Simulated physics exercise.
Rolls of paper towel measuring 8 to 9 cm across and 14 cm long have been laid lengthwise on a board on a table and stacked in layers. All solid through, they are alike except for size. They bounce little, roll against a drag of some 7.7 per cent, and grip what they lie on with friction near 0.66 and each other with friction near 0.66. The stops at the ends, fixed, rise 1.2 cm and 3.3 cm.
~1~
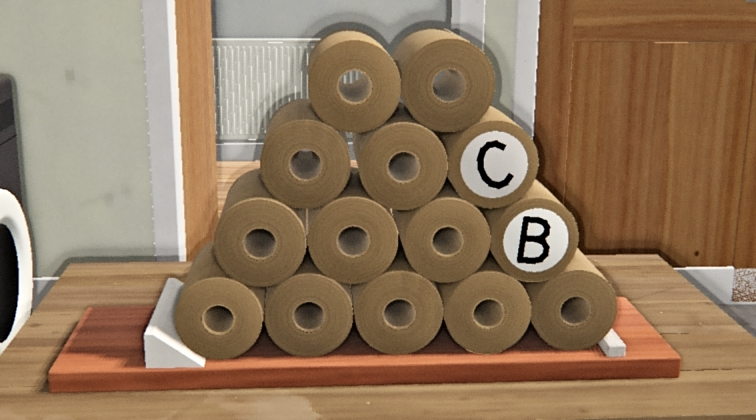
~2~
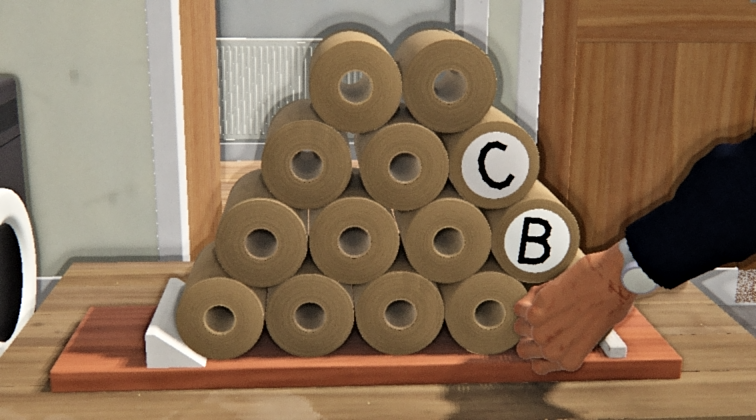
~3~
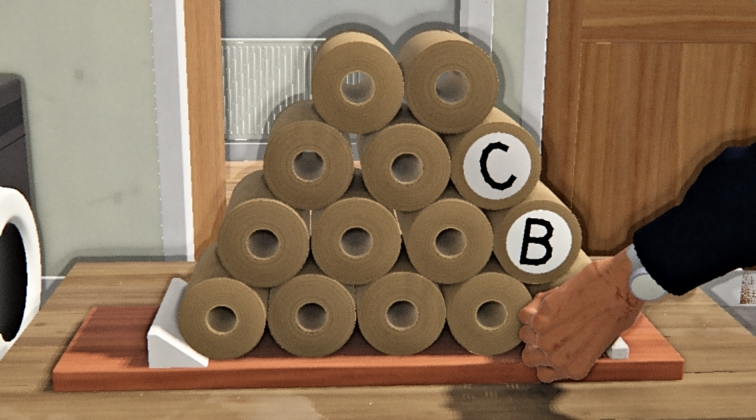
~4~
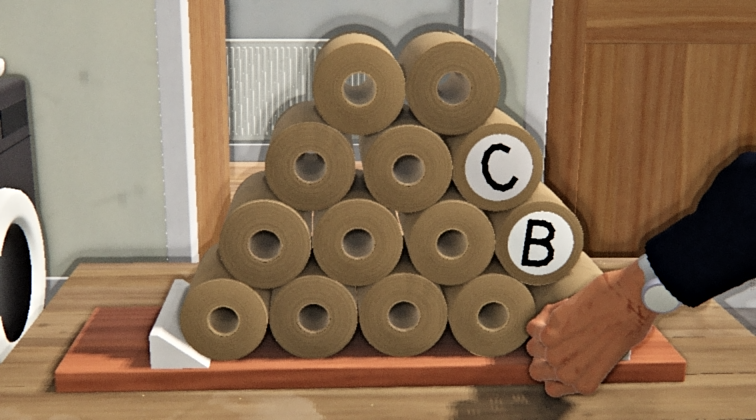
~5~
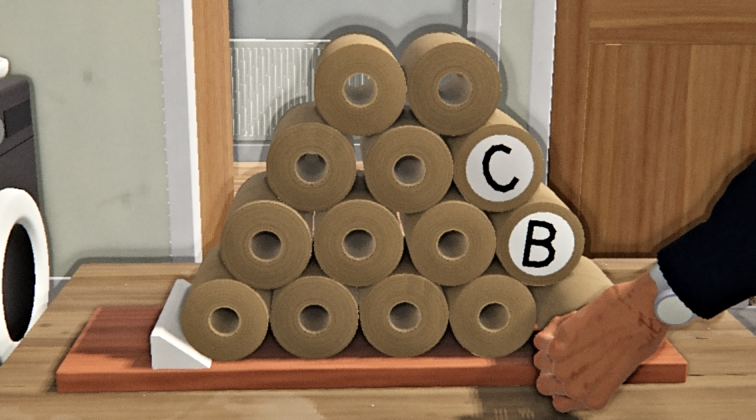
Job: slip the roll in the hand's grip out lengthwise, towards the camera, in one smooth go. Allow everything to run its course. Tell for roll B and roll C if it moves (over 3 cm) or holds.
Roll B moves, roll C moves.
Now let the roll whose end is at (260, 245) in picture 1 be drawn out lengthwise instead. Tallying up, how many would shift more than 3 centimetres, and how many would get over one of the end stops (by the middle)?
2, then 0.
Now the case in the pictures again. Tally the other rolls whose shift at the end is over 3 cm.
I make it exactly 3.
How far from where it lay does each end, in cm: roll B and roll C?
Roll B: 8, roll C: 8.
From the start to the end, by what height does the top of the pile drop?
Roughly 0 cm.
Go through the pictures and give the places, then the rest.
In the first picture, 14 rolls, 5 on the base, highest (449, 86); B (536, 240), C (494, 165); left wedge (3.3 cm) (150, 335); right lip (1.2 cm) (617, 346).
In the second picture, the roll in the hand's grip has not moved yet, hidden; the rest still.
In the third picture, the roll in the hand's grip is 1.6 cm out, hidden; the rest still.
In the fourth picture, the roll in the hand's grip is 4.3 cm out, hidden; the rest still.
In the fifth picture, the roll in the hand's grip is 7 cm out, hidden; the rest still; B (541, 244), C (500, 169).
Another 0.28 s on from the last picture, 0 now displaced over 3 cm; B 1.1 cm right and 0.8 cm down; C 1 cm right and 0.7 cm down.
Another 0.35 s on from the last picture, 3 now displaced over 3 cm; B 3.1 cm right and 3.2 cm down; C 3 cm right and 2.9 cm down.
Another 0.44 s on from the last picture, 3 now displaced over 3 cm; B 4.2 cm right and 7 cm down; C 4.1 cm right and 7 cm down.
All still, 0.7 s past the final picture, 3 moved over 3 cm; not one over the end stops; B 4.3 cm right and 7 cm down; C 4.4 cm right and 7 cm down; top of the pile 32 cm high, from 32 cm.
